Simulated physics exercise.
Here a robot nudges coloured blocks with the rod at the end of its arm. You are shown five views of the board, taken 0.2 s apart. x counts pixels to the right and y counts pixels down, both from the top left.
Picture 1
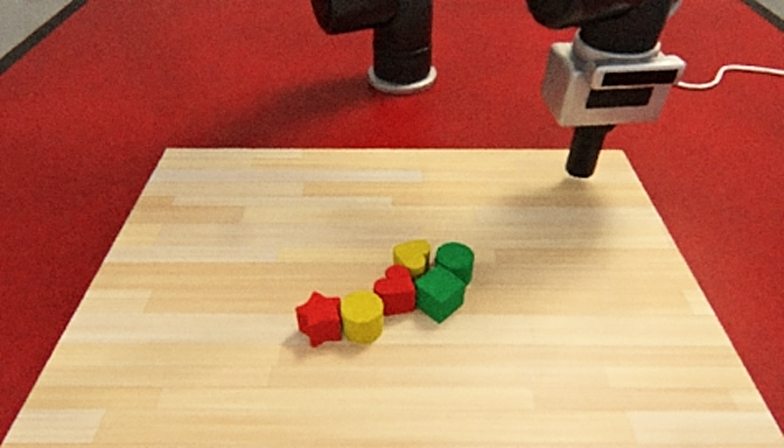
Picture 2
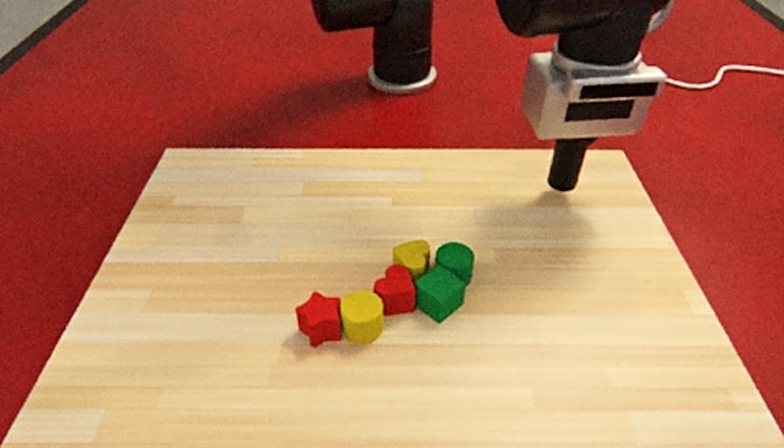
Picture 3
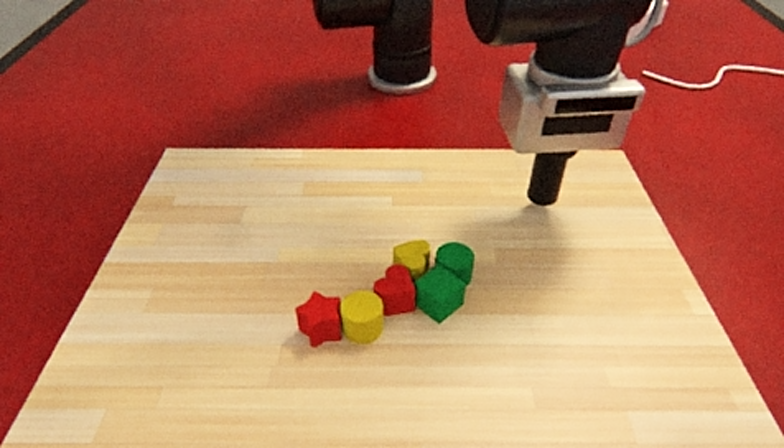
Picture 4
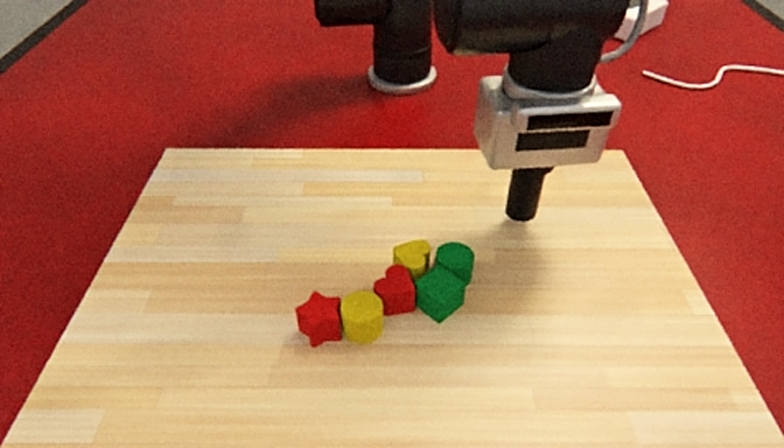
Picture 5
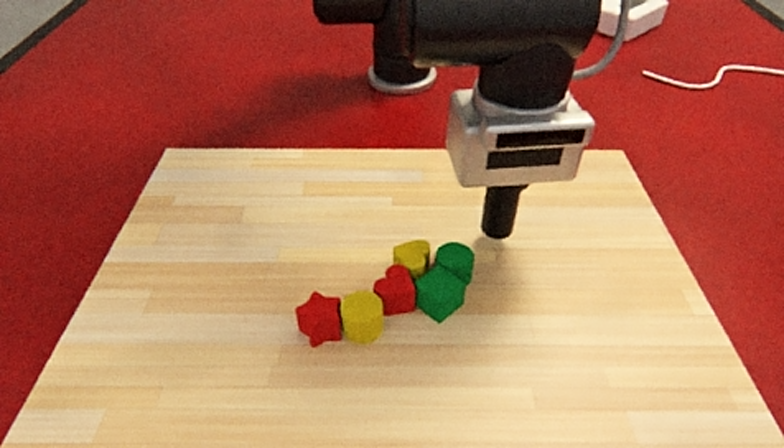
The robot arm moves its rod left and nearer across the board while the coloured blocks stay still.
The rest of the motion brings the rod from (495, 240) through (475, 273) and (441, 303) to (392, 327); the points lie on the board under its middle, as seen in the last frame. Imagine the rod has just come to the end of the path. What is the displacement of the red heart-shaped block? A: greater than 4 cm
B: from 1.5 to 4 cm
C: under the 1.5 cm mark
B.
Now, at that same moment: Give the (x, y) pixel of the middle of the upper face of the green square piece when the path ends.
When the path ends, it will be at (387, 338).
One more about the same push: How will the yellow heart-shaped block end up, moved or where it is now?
That block is going to get moved.
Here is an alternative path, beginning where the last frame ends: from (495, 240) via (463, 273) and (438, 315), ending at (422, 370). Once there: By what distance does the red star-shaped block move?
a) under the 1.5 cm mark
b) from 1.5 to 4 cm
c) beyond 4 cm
(a)
On the path given first. One third of the way, rod at (476, 262); red heart-shaped block at (393, 282), turned 15° clockwise; green square piece at (433, 286), turned 30° anticlockwise; green cylinder at (443, 260).
Two thirds of the way, rod at (441, 291); yellow cylinder at (357, 310); red heart-shaped block at (372, 278), turned 25° anticlockwise; yellow heart-shaped block at (394, 245), turned 45° clockwise; green square piece at (412, 307), turned 45° anticlockwise; green cylinder at (408, 267).
At the end, rod at (392, 315); yellow cylinder at (352, 312); red heart-shaped block at (363, 278), turned 20° anticlockwise; yellow heart-shaped block at (393, 244), turned 50° clockwise; green square piece at (387, 338), turned 30° anticlockwise; green cylinder at (399, 268).
